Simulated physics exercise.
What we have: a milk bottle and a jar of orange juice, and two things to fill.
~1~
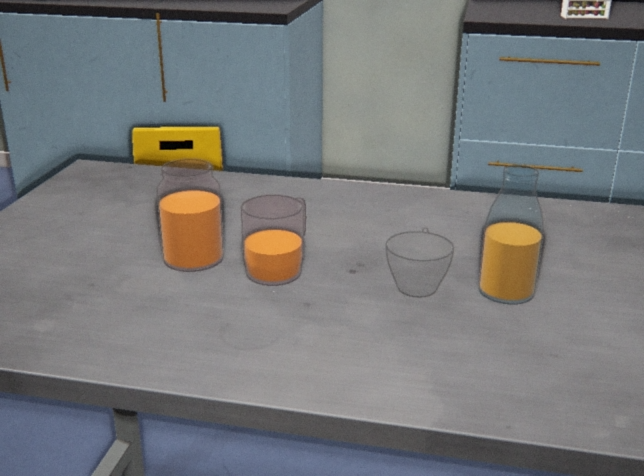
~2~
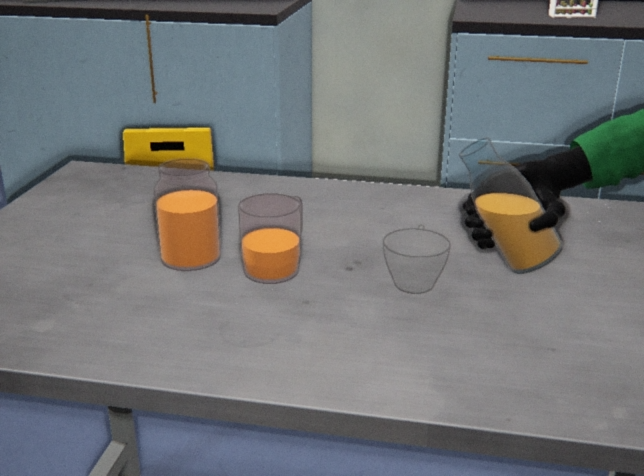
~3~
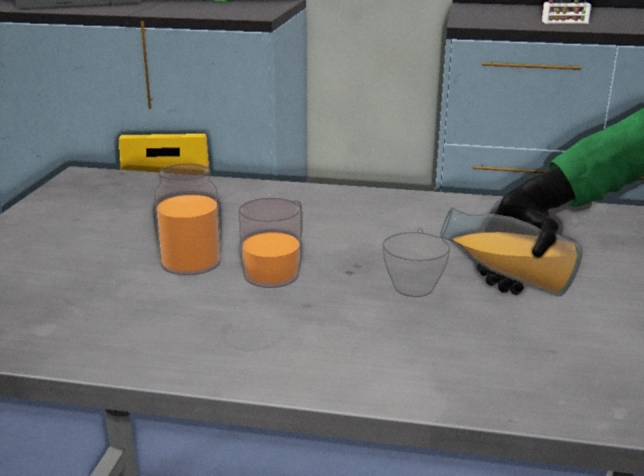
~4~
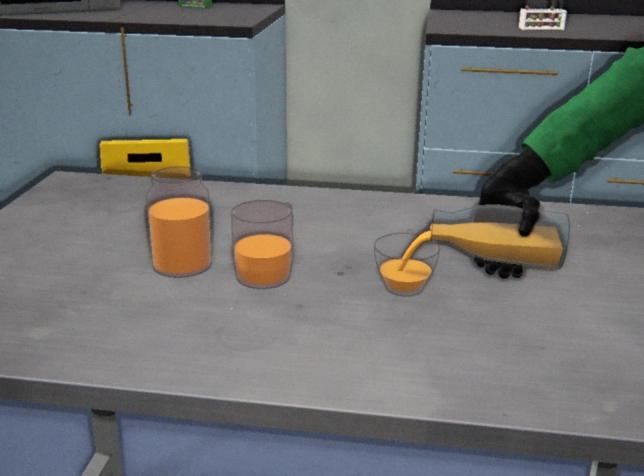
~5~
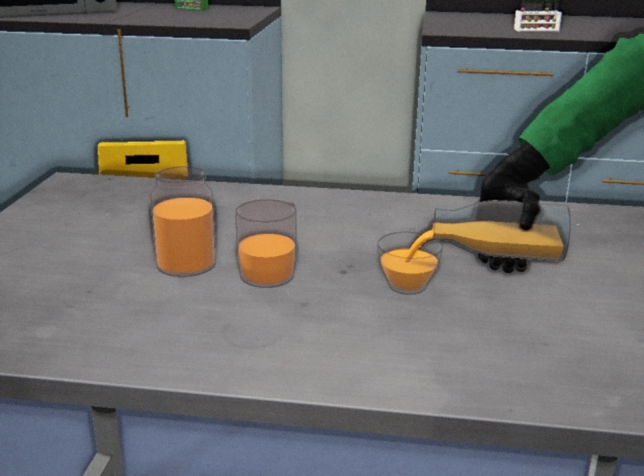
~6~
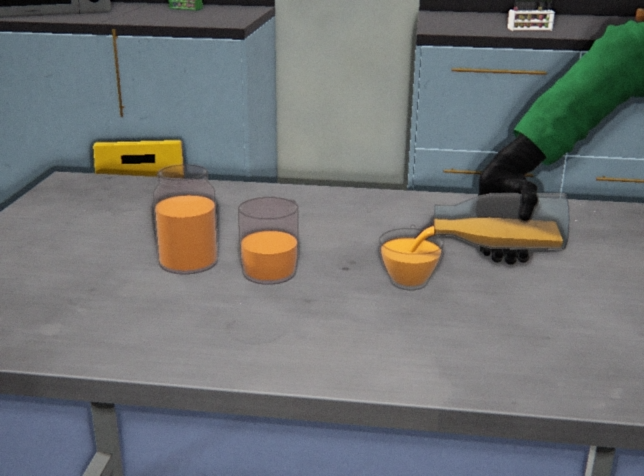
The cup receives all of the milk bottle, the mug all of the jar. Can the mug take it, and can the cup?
The mug spills over the rim and the cup spills over the rim.
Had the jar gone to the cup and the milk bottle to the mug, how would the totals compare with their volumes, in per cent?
In turn 180 and 110 per cent.
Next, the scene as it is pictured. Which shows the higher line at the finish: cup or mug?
It is the mug on the left.
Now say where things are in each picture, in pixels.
In the first frame, nothing is moving yet; milk bottle (514, 231) about half full; jar (190, 212) about two thirds full; cup (418, 265) empty; mug (273, 238) about half full.
In the second frame, the milk bottle is picked up; milk bottle (504, 201) tipped 35° with all of its load; cup (415, 261) empty.
In the third frame, the milk bottle leans over the cup; milk bottle (505, 245) tipped 70° with all of its load; cup (415, 265) empty.
In the fourth frame, the orange juice is flowing; milk bottle (494, 233) tipped 85° with about three quarters of its load; cup about a third full, surface at (405, 271).
In the fifth frame, the orange juice is flowing; milk bottle (496, 228) tipped 90° with about two thirds of its load; mug (267, 241) about half full.
In the sixth frame, the orange juice is flowing; milk bottle (496, 221) tipped 95° with about half of its load; jar about two thirds full, surface at (185, 207); cup about three quarters full, surface at (411, 251); mug about half full, surface at (269, 243).
Next, the cup is nearly full.
After that, the cup is full to the brim with a puddle round it.
Finally, the mug is full to the brim with a puddle round it; the cup is full to the brim with a puddle round it.
